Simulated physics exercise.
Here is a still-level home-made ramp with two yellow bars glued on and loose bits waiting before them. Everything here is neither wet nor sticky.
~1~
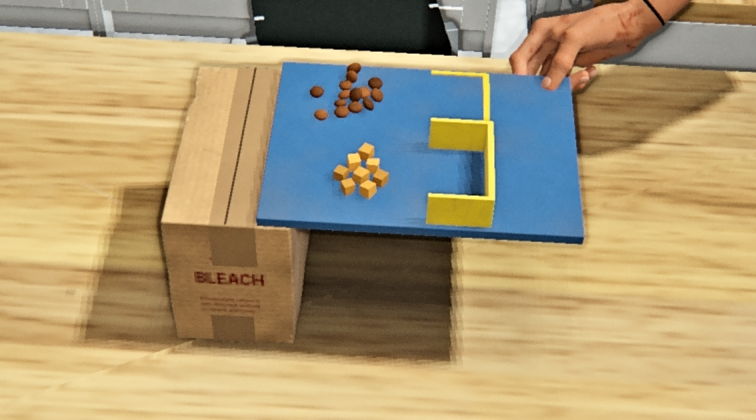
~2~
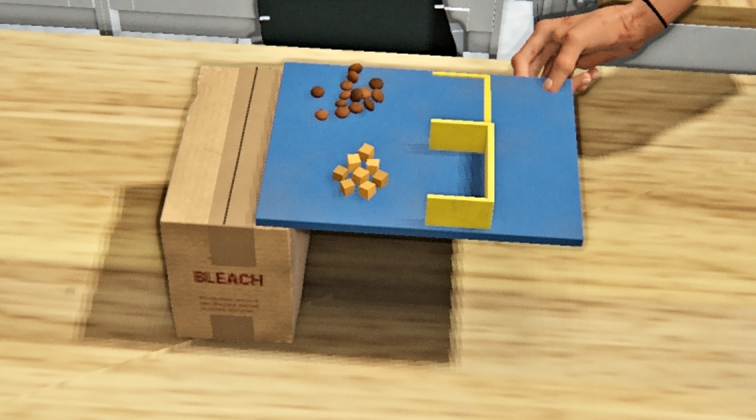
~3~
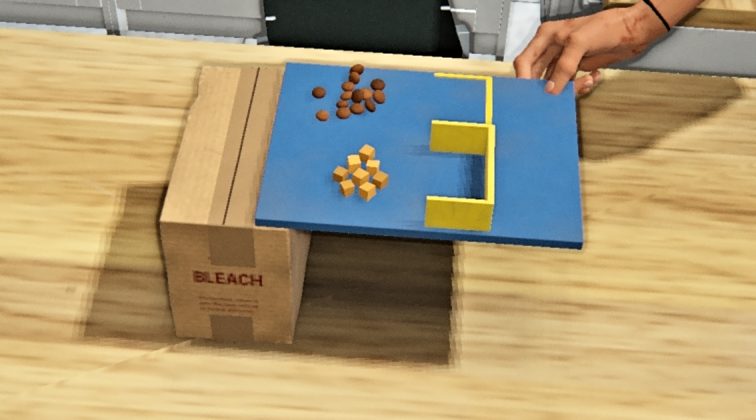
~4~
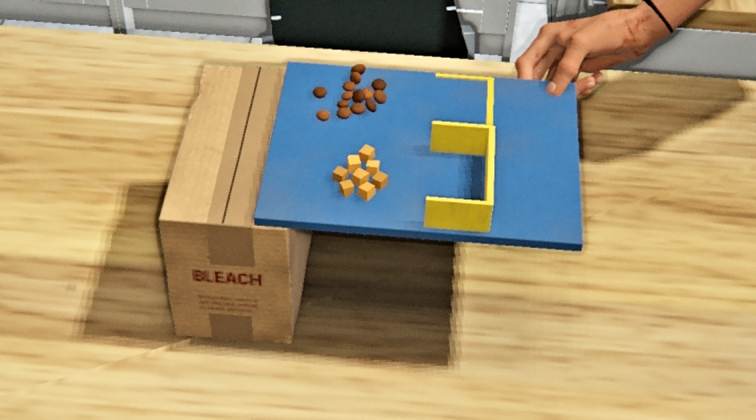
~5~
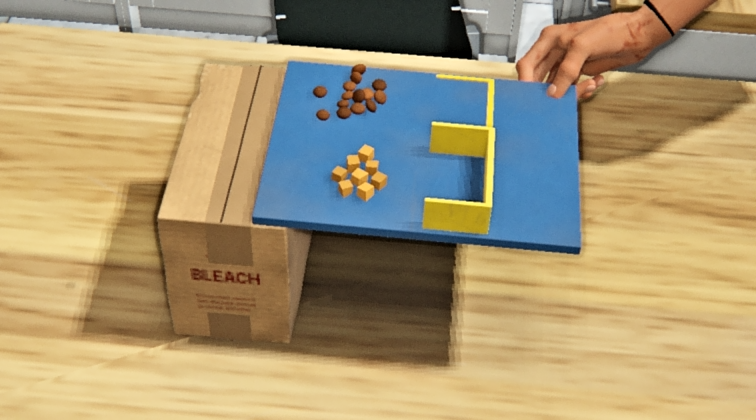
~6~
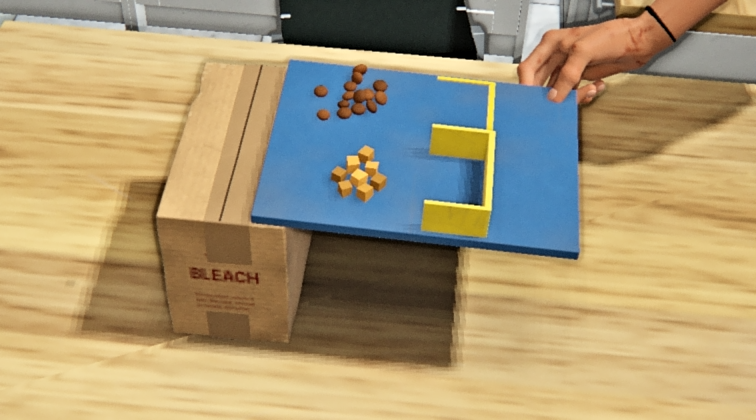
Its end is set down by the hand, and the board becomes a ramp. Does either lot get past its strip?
Result: The nearer batch is retained; the farther batch is not retained.
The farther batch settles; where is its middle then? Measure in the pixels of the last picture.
Its middle ends up near (548, 246).
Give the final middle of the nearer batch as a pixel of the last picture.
Resting middle: Approx. (434, 262).
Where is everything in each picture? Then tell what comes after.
Held end of the board (573, 233), level; box (246, 204), tall, over half the board's length; nearer batch (361, 176), a few croutons; farther batch (344, 95), a few bits of dog kibble; nearer bar (489, 173), taller than the pieces; farther bar (487, 108), much lower than a piece, in the first picture.
Held end of the board (572, 235), level; farther batch (345, 95), in the second picture.
Held end of the board (572, 238), level; nearer batch (360, 177), in the third picture.
Held end of the board (572, 240), level; farther batch (348, 96), in the fourth picture.
Held end of the board (570, 243), level; nearer batch (359, 177), in the fifth picture.
Held end of the board (568, 248), down by 2°; box (247, 201); nearer batch (359, 178), not moving; farther batch (348, 96), not moving; nearer bar (488, 183); farther bar (490, 116), in the sixth picture.
Then, 1.01 s later than the last frame, board sloping at 21°; nearer batch where it was; farther batch where it was.
Then, 1.90 s later than the last frame, board sloping at 38°; nearer batch has reached its bar; farther batch roughly half past its bar.
Then, 2.66 s later than the last frame, board resting at 41°; nearer batch has reached its bar; farther batch almost all past its bar.
When it is over, board resting at 41°; nearer batch gathered behind its bar; farther batch almost all past its bar.
